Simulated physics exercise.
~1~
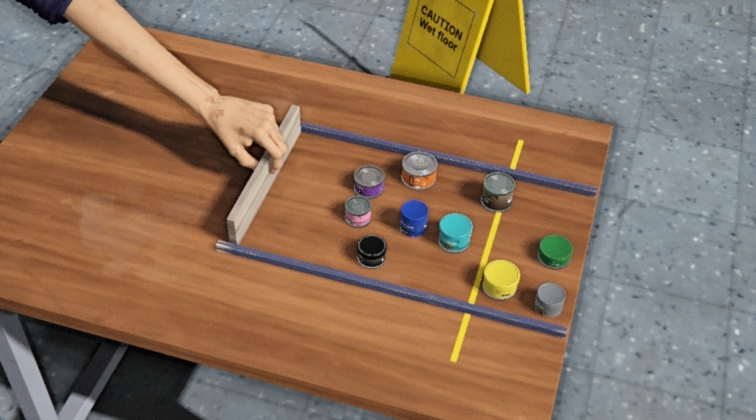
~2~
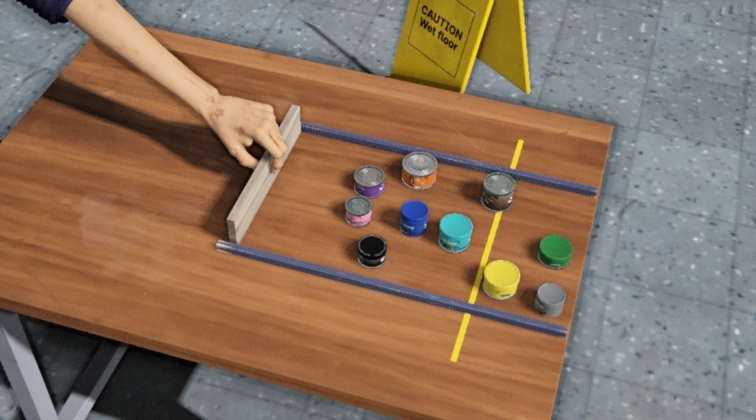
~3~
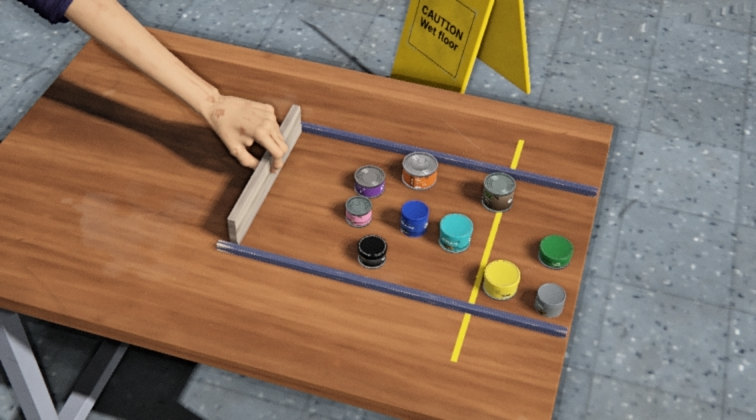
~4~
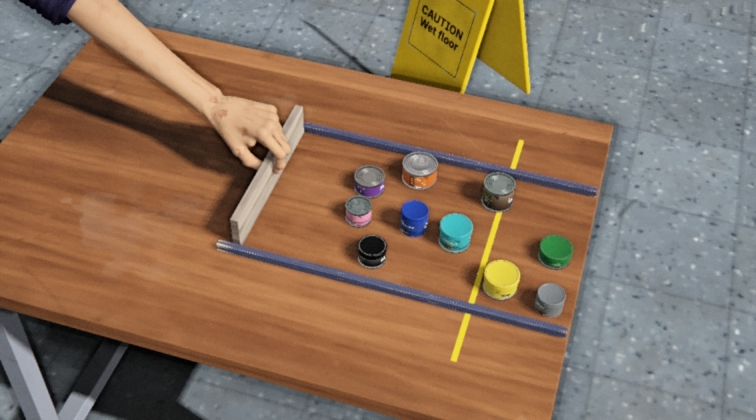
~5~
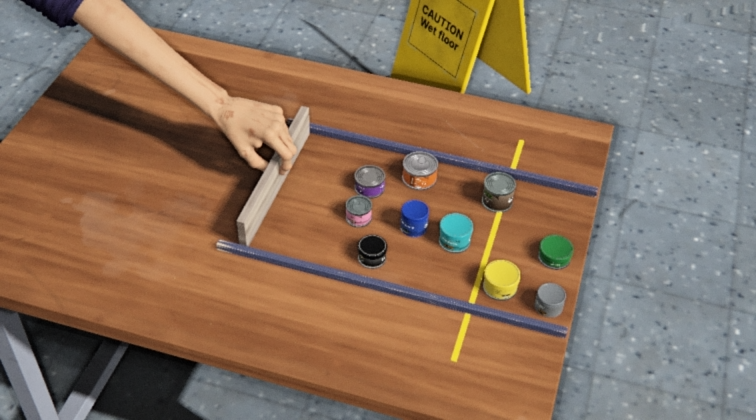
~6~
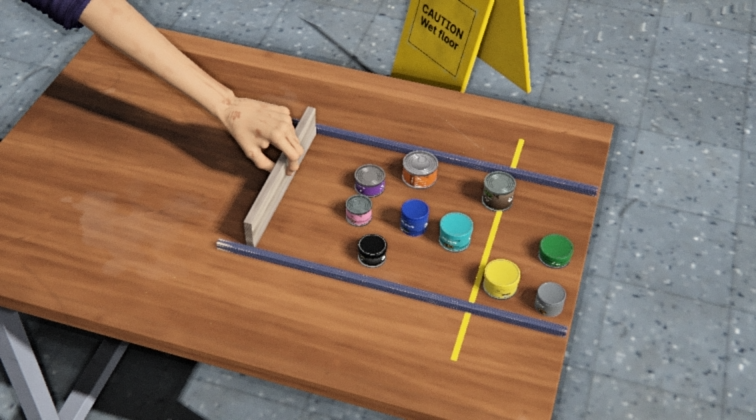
A hand reaches in from the upper left and holds a pale board upright on a wooden table, seen from above at an angle, with a yellow caution sign on the floor behind. Between two bluish rails sit small colourful containers, with green and grey ones right of a yellow tape line. The hand holds still, then slides the board slightly right, while the containers and camera stay still.
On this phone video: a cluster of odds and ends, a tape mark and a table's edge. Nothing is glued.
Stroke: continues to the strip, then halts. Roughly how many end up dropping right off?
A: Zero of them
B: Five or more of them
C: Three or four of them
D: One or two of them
Answer: A.
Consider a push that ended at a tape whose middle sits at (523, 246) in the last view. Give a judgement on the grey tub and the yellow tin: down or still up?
Grey tub down; yellow tin still up.
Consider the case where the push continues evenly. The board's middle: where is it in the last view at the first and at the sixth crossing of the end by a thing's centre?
The first puts it near (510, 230), the next near (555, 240).
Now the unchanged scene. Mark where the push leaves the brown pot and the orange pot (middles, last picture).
Going in order, first (548, 208) and next (523, 192).
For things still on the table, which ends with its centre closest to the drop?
I'd go with the grey tub.
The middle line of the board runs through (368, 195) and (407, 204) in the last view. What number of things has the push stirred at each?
Counts: 2 and 6.
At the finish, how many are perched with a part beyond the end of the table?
I'd put it at 0.
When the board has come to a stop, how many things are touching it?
Number in contact with it: 4.
Soon after, none off yet; grey tub at rest near (550, 299); green pot at rest near (556, 252); yellow tin at rest near (501, 279).
In the end, the number that fall off is zero.
